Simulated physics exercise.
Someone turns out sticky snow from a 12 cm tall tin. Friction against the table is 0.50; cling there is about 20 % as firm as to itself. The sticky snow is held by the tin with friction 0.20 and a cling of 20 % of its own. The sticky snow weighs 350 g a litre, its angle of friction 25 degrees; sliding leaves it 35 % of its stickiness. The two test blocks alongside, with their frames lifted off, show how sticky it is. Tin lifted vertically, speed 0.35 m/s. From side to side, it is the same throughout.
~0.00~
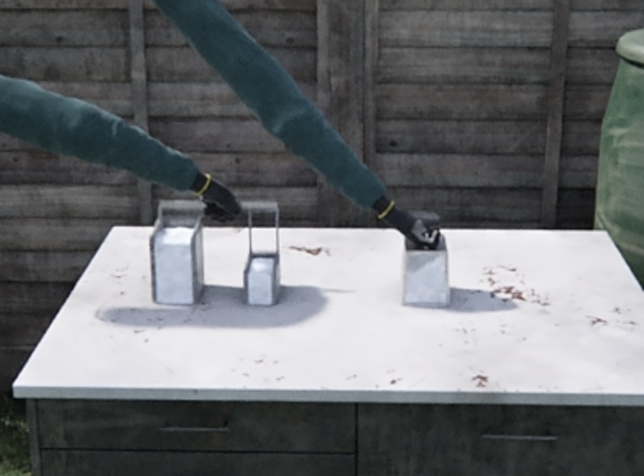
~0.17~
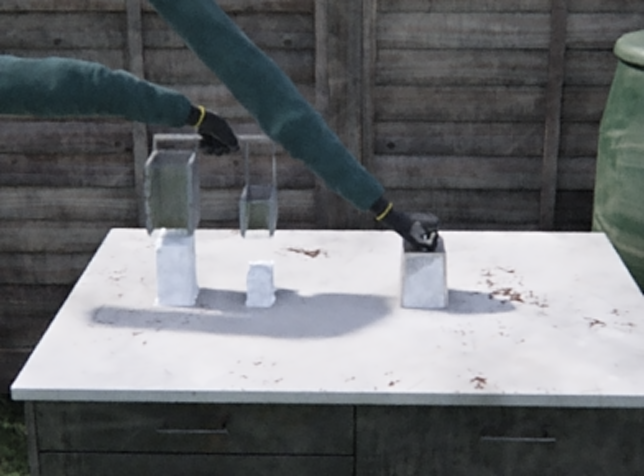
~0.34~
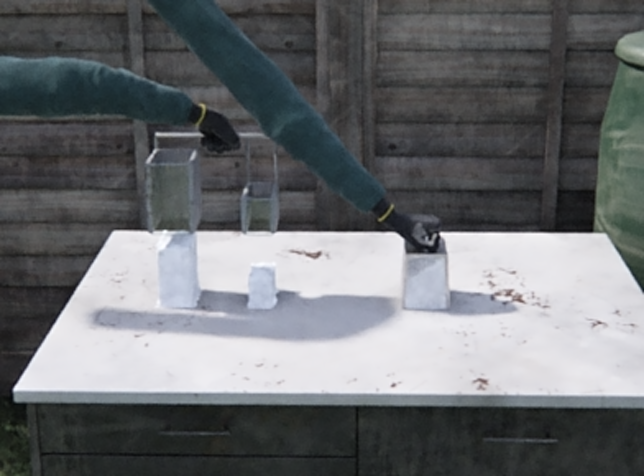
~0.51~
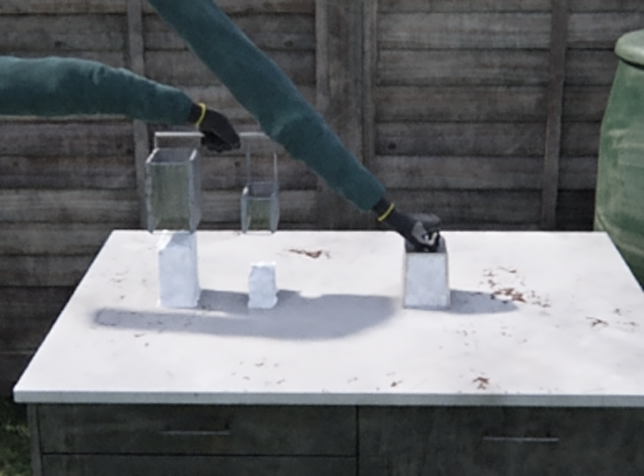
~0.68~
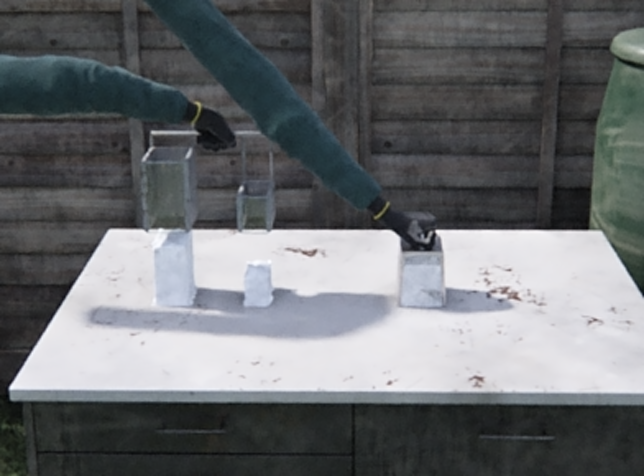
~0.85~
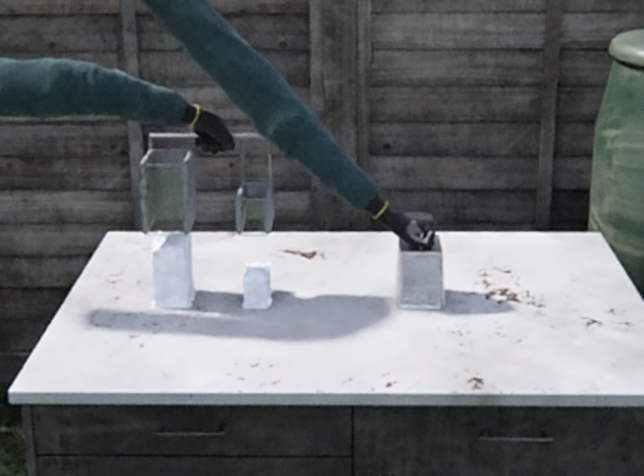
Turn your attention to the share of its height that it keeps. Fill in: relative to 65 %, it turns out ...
... higher.
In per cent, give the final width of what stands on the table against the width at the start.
Roughly 90 per cent.
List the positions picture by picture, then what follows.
In the first frame, top corner of the tin at (445, 255), not yet moved; top of the sticky snow at (421, 255); blocks stand 14 cm, 6.6 cm (left to right).
In the second frame, top corner of the tin at (443, 257), not yet moved; top of the sticky snow at (419, 257); blocks stand 14 cm, 6.6 cm (left to right).
In the third frame, top corner of the tin at (445, 258), not yet moved; top of the sticky snow at (421, 258); blocks stand 14 cm, 6.6 cm (left to right).
In the fourth frame, top corner of the tin at (445, 257), not yet moved; top of the sticky snow at (421, 258); blocks stand 14 cm, 6.6 cm (left to right).
In the fifth frame, top corner of the tin at (441, 256), not yet moved; top of the sticky snow at (417, 256); blocks stand 14 cm, 6.6 cm (left to right).
In the sixth frame, top corner of the tin at (440, 255), moved 5 mm; top of the sticky snow at (435, 258); blocks stand 14 cm, 6.6 cm (left to right).
After 1.08 s, the tin is up by 8.0 cm.
After 1.35 s, the tin is up by 17 cm; what stands on the table is 99 % of the tin's depth.
After 1.62 s, the tin is up by 24 cm; what stands on the table is 99 % of the tin's depth.
After 1.89 s, the tin is up by 24 cm; what stands on the table is 99 % of the tin's depth.
After 1.99 s, at the end, the tin is up by 24 cm; what stands on the table is 99 % of the tin's depth.
